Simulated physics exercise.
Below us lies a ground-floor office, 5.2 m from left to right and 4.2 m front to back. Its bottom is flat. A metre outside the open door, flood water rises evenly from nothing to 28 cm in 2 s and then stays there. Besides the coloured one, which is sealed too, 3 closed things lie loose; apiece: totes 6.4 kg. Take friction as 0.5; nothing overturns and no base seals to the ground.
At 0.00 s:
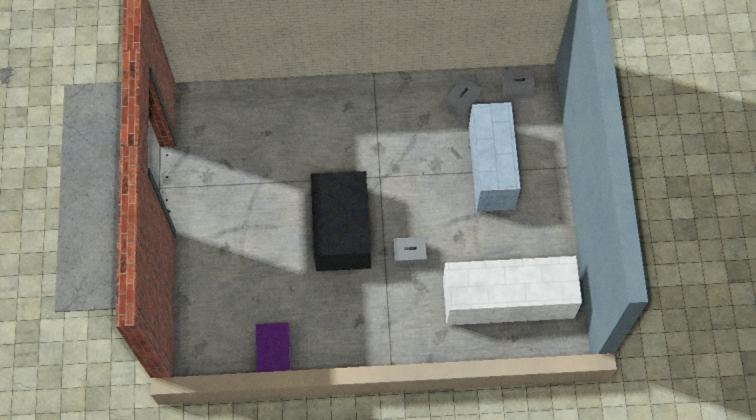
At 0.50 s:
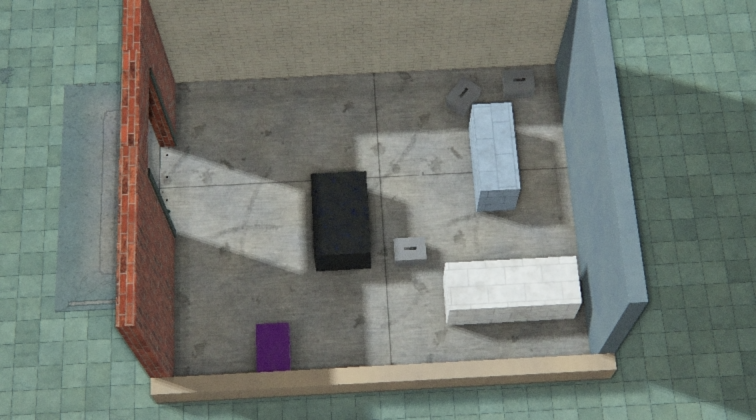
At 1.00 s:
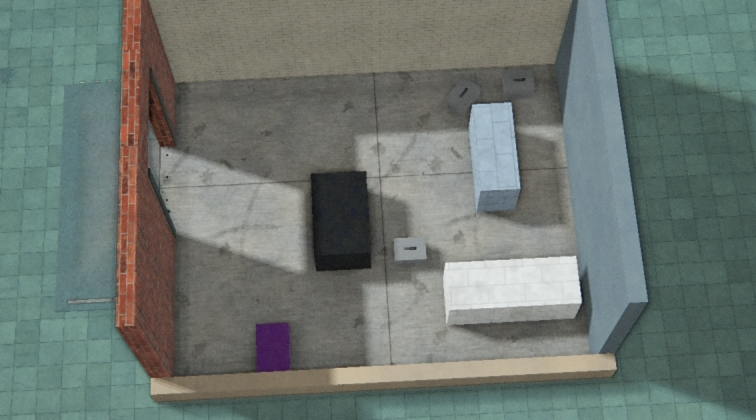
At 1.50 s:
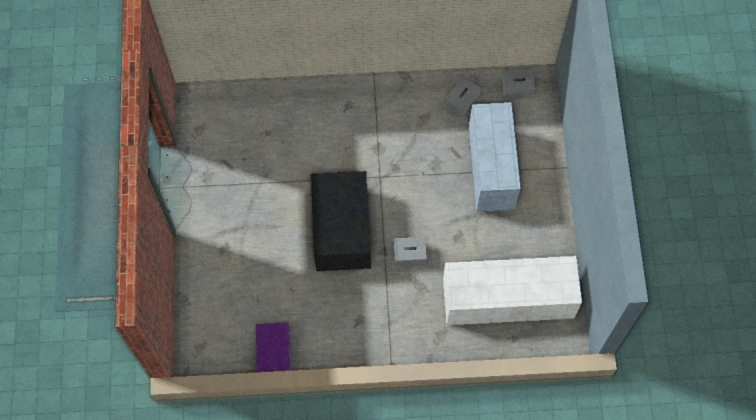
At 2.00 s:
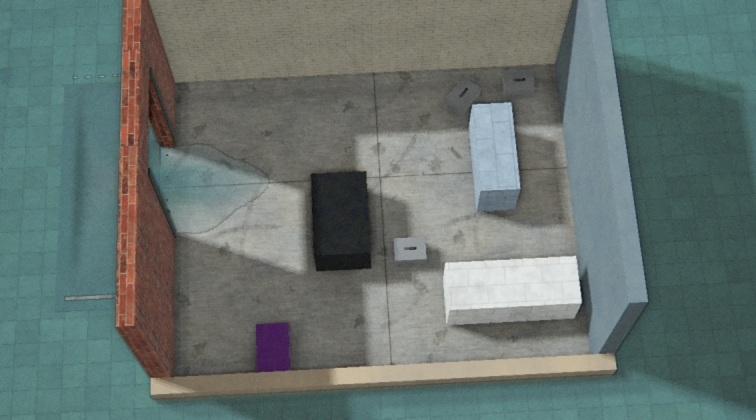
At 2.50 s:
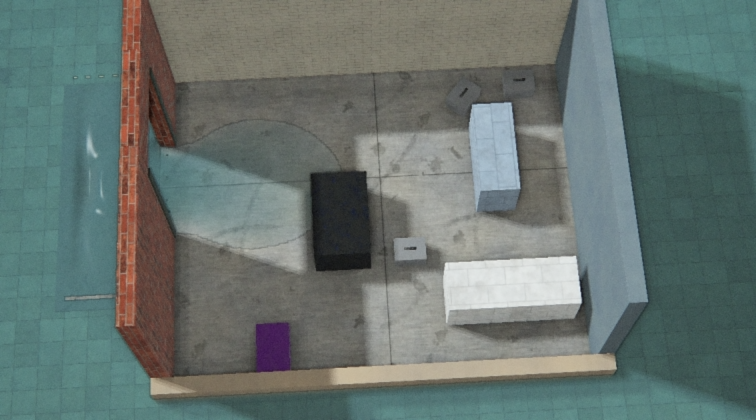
In a roofless ground-floor room seen from above, water covered the paving outside, then slipped through the doorway on the left and spread across the floor to the black box, while nothing inside shifted.
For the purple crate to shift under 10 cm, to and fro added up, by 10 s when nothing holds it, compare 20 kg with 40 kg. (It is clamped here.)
For it, only the larger load is enough.
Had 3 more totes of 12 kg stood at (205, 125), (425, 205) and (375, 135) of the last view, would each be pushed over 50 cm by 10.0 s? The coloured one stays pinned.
In turn: Under, less, past it.
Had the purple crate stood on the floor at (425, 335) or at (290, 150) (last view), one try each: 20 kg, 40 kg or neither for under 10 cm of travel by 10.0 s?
In turn: Only the larger holds; neither is enough.
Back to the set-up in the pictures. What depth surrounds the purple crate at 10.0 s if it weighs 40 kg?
Roughly 13 cm.
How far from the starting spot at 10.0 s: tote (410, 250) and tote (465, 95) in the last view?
In that order: 120 cm, 200 cm.
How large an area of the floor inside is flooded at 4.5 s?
Some 13 m2.
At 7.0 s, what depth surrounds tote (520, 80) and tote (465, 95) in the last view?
Roughly 7 and 4 cm.
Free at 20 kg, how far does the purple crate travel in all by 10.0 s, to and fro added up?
About 200 cm.
After 3.5 s the purple crate would be 0 cm from its start with 20 kg and 0 cm from its start with 40 kg; 0 cm of water round it then.
After 4.5 s the purple crate would be 0 cm from its start with 20 kg and 0 cm from its start with 40 kg; 4 cm of water round it then.
After 7.0 s the purple crate would be 21 cm from its start with 20 kg and 0 cm from its start with 40 kg; 7 cm of water round it then.
After 10.0 s the purple crate would be 131 cm from its start with 20 kg and 0 cm from its start with 40 kg; 13 cm of water round it then.
